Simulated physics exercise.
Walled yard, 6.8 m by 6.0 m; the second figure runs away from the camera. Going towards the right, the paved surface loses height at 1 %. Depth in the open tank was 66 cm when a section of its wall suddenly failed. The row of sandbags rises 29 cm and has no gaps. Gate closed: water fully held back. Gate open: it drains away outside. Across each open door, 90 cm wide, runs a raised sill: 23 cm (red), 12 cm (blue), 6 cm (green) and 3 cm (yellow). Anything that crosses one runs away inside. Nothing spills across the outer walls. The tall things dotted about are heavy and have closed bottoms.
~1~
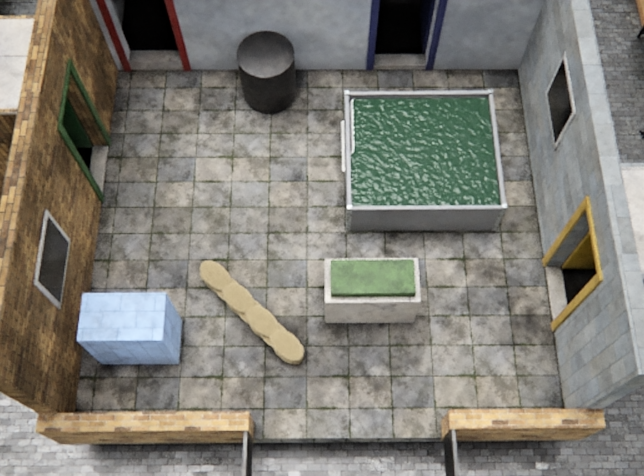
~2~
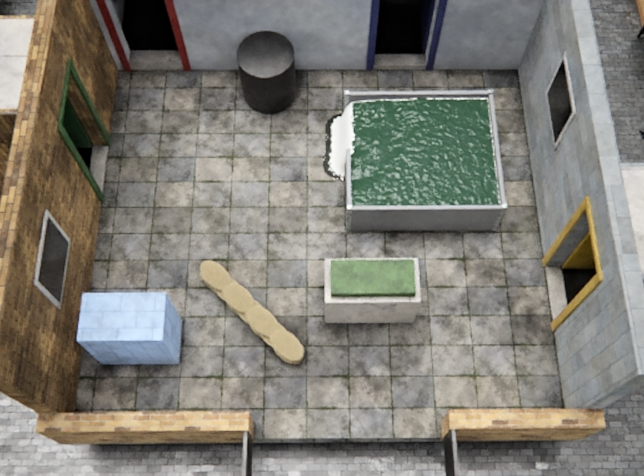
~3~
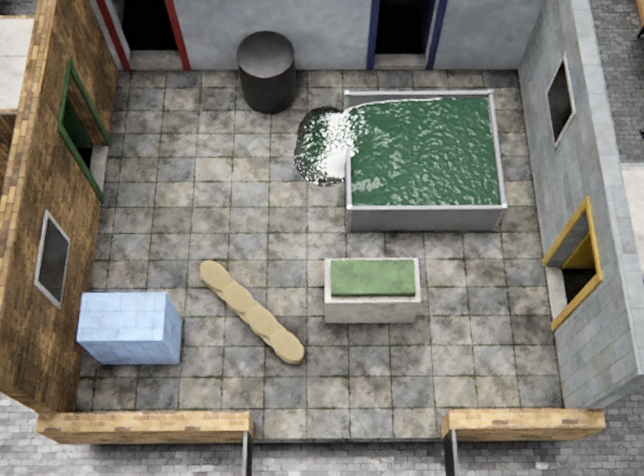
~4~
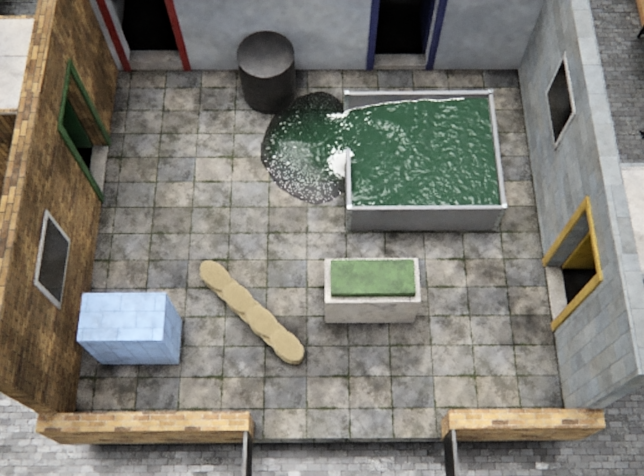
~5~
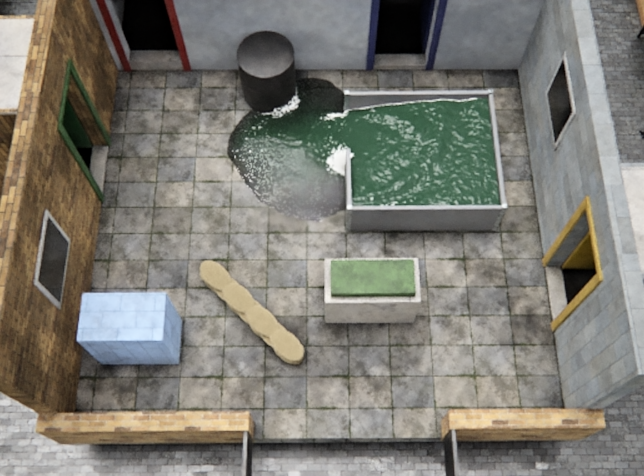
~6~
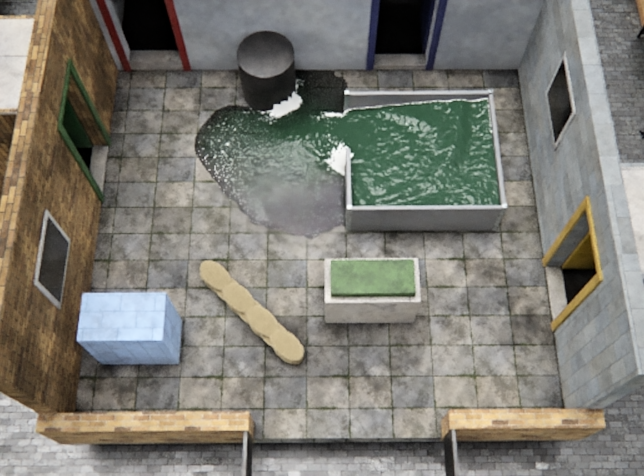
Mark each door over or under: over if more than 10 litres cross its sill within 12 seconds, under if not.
Marks: Red door: Under; blue door: Under; green door: Over; yellow door: Under.
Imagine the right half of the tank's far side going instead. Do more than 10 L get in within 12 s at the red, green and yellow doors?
Red falls short; green falls short; yellow exceeds.
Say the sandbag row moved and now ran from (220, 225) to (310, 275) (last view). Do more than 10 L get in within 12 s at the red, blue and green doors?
Then: Red under, blue below, green above.
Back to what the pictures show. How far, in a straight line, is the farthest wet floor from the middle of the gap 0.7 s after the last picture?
Around 4.0 metres.
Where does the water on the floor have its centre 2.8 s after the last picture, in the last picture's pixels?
Near (319, 168).
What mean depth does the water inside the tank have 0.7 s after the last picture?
Around 49 cm on average.
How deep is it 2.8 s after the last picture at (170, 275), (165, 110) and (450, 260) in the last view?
Approximately 2, 11 and 0 centimetres, going through them in turn.
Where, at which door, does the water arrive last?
Lab note: Last arrival at the yellow door.
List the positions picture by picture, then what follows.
The first frame shows still water, 66 cm deep, in the open tank at (422, 151).
In the second frame, water pours out at (349, 138) and has run 0.6 m, to (335, 174); typically 9 cm deep outside, 66 cm at the open tank's back.
In the third frame, the front is at (305, 171), 0.8 m from the gap at (348, 139); 0.8 m2 of floor is under water; 66 cm left at the back of the open tank.
In the fourth frame, water pours out at (348, 140) and has run 1.3 m, to (268, 161); typically 7 cm deep outside, 66 cm at the open tank's back.
In the fifth frame, water pours out at (348, 140) and has run 1.9 m, to (235, 155); typically 6 cm deep outside, 66 cm at the open tank's back.
In the sixth frame, water pours out at (348, 140) and has run 2.4 m, to (203, 136); typically 5 cm deep outside, 65 cm at the open tank's back.
Then, 0.7 s after the last picture water covers 30 % of the floor and is deepest (39 cm) near (342, 142); red door not reached, blue door not reached, green door 7 cm at the sill, 0 L in, yellow door not reached.
Then, 1.5 s after the last picture water covers 40 % of the floor and is deepest (34 cm) near (287, 114); red door 11 cm at the sill, 0 L in, blue door 4 cm at the sill, 0 L in, green door 17 cm at the sill, 60 L in, yellow door not reached.
Then, 2.8 s after the last picture water covers 50 % of the floor and is deepest (23 cm) near (75, 422); red door 14 cm at the sill, 0 L in, blue door 4 cm at the sill, 0 L in, green door 20 cm at the sill, 197 L in, yellow door not reached.
Then, 6.3 s after the last picture water covers 75 % of the floor and is deepest (16 cm) near (126, 310); red door 7 cm at the sill, 0 L in, blue door 3 cm at the sill, 0 L in, green door 12 cm at the sill, 338 L in, yellow door 4 cm at the sill, 0 L in.
Then, 11.3 s after the last picture water covers 95 % of the floor and is deepest (10 cm) near (546, 356); red door 6 cm at the sill, 0 L in, blue door 5 cm at the sill, 0 L in, green door 6 cm at the sill, 367 L in, yellow door 7 cm at the sill, 2 L in.
